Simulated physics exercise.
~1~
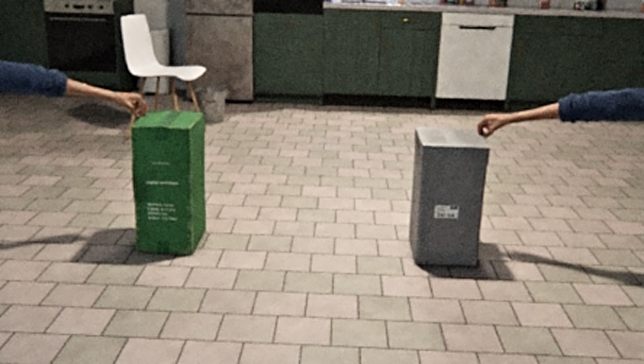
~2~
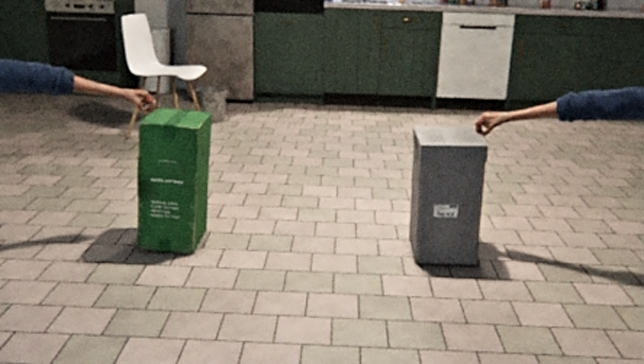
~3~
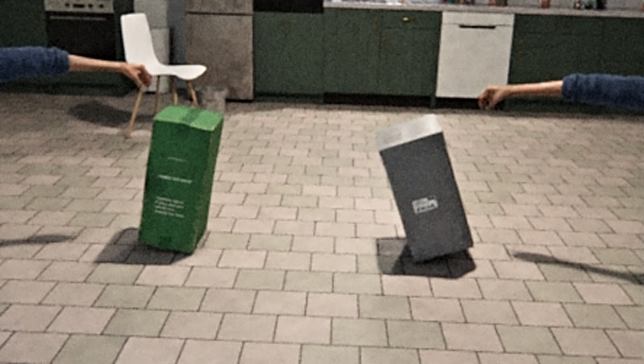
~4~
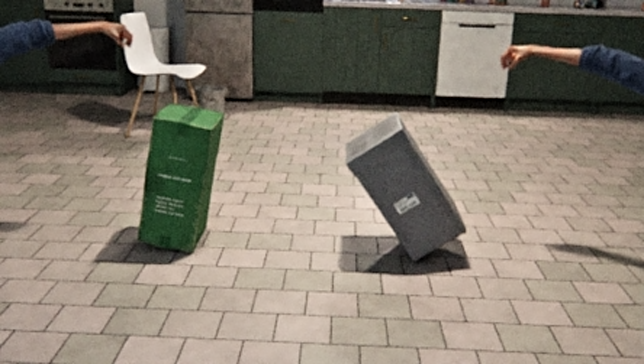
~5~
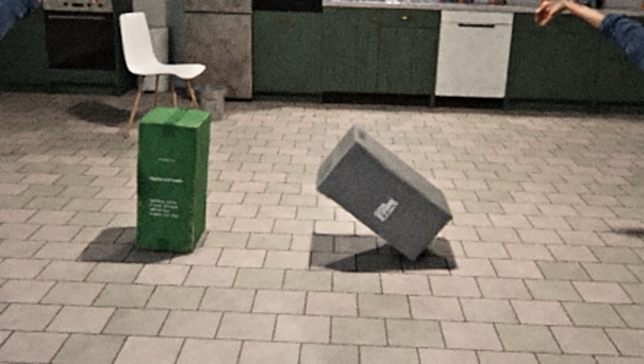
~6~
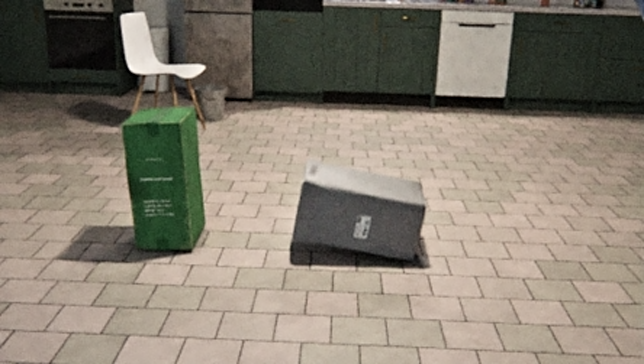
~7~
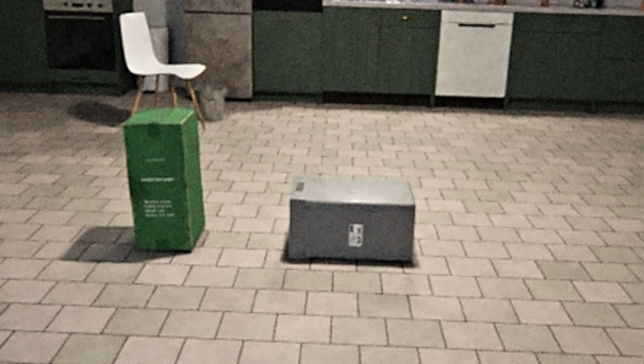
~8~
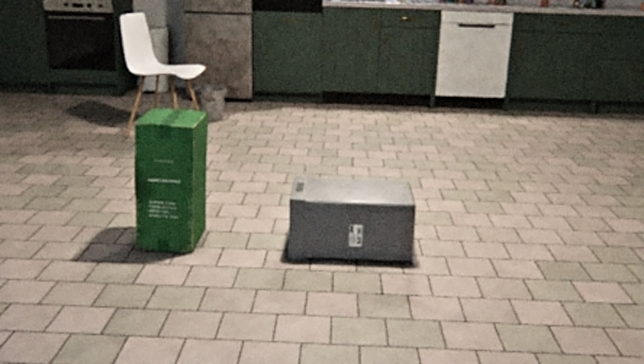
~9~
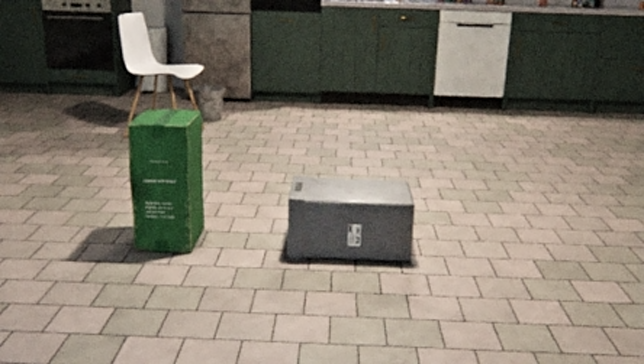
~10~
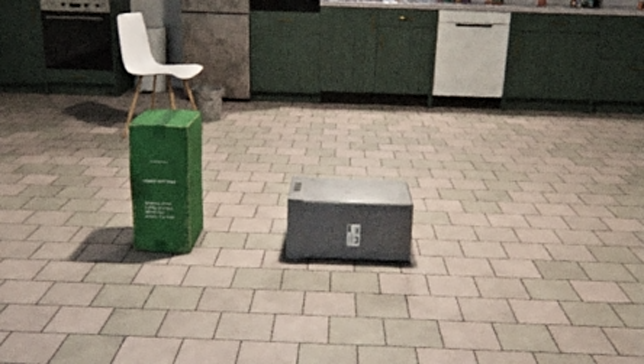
In a kitchen with a pale tiled floor, seen from the front by a slightly swaying camera, a tall green box stands on the left and a tall grey box on the right, with a white chair and dark green cabinets behind. Hands reach in from both sides and push the boxes near their tops. Both tilt inward as the hands draw back. The green box leans slightly to the right, then rocks back upright, while the grey one keeps tipping left. The grey box drops onto its side and lies still, with the green box standing.
